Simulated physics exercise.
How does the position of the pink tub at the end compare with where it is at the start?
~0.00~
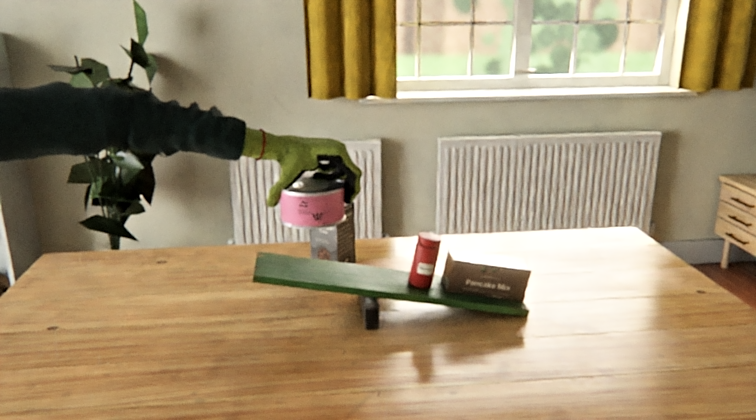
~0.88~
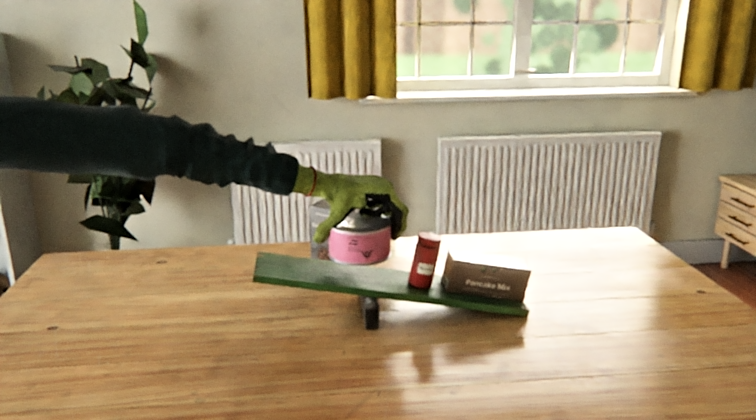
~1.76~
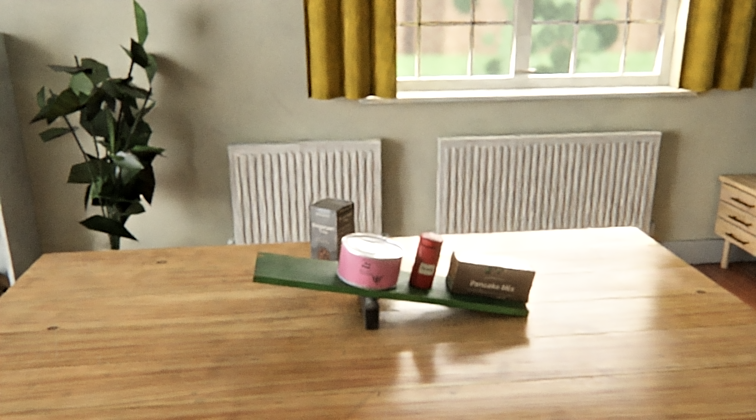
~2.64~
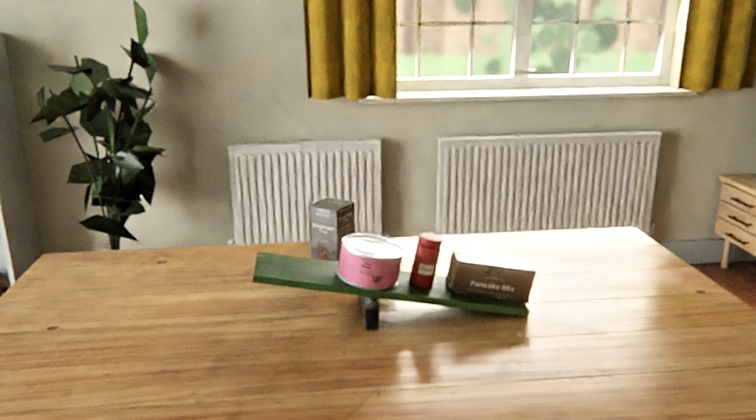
At the start the pink tub is held in the air above the left part of the plank. By the end it is lower and farther right, resting on the plank near its middle.
